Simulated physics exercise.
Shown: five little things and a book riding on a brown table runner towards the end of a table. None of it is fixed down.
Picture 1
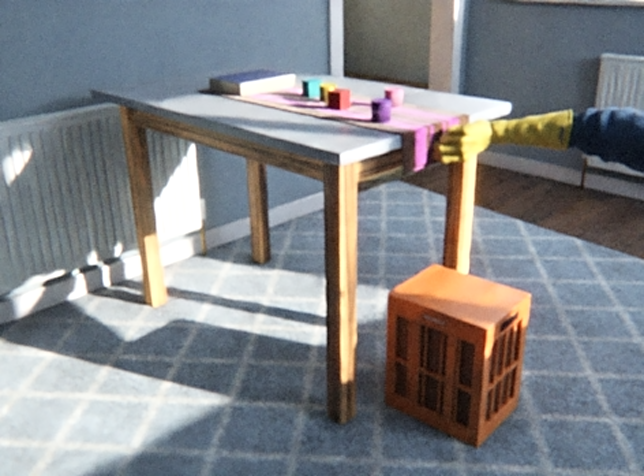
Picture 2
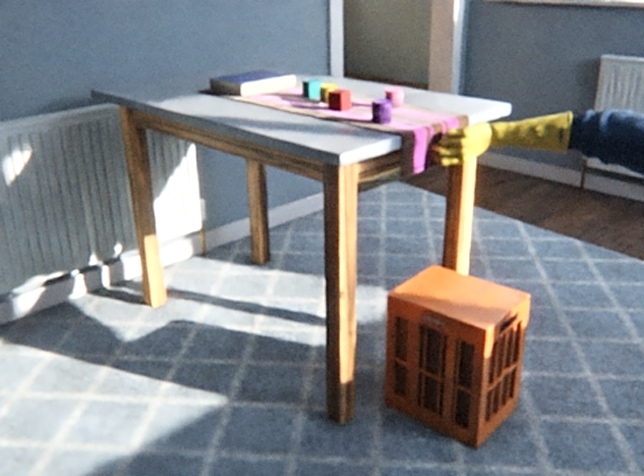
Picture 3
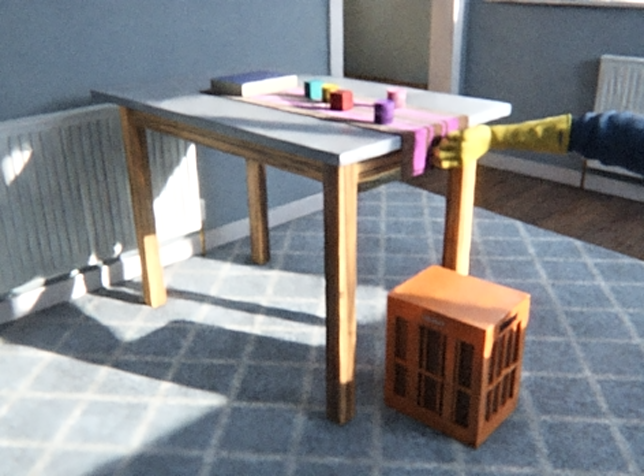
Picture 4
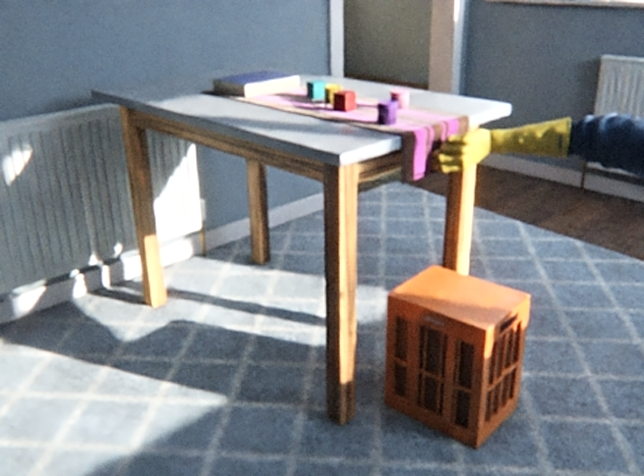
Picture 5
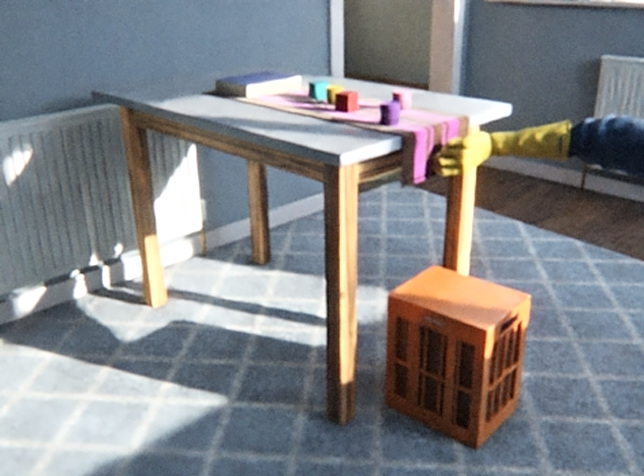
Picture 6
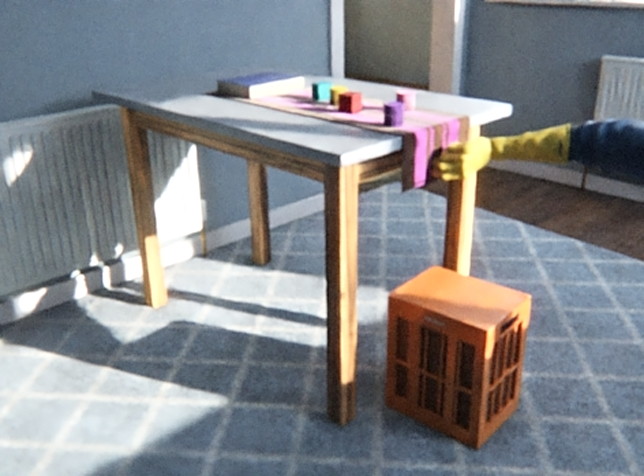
At the start, a yellow-gloved hand at the right grips the hanging end of a runner on a table, with a book and five small colourful objects on it, near an orange crate. The hand tugs gradually, and the cloth hangs slightly lower as everything on it shifts a little to the right.
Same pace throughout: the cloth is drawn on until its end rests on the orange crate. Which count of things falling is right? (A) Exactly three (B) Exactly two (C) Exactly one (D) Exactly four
A.
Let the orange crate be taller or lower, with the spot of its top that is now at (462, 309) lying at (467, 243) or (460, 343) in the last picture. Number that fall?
Result: 1; 4.
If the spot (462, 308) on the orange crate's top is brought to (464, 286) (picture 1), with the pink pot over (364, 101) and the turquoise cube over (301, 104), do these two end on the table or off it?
Pink pot stays, turquoise cube stays.
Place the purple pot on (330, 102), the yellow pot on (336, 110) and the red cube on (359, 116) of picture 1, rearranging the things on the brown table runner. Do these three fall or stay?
The purple pot is still on top, the yellow pot is off the top and the red cube is off the top.
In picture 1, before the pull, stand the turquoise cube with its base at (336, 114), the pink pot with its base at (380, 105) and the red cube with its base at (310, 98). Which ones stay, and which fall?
The turquoise cube will end up down, the pink pot will end up down, and the red cube will stay where it is.
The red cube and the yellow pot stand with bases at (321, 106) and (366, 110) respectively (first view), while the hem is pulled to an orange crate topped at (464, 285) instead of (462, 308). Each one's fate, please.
Well, the red cube is safe, and the yellow pot is dislodged.
Soon after, hem near (434, 256); purple pot and pink pot gone.
After that, hem on the crate; purple pot, pink pot and red cube gone.
In the end, hem on the crate; purple pot, pink pot and red cube gone. The answer is three.
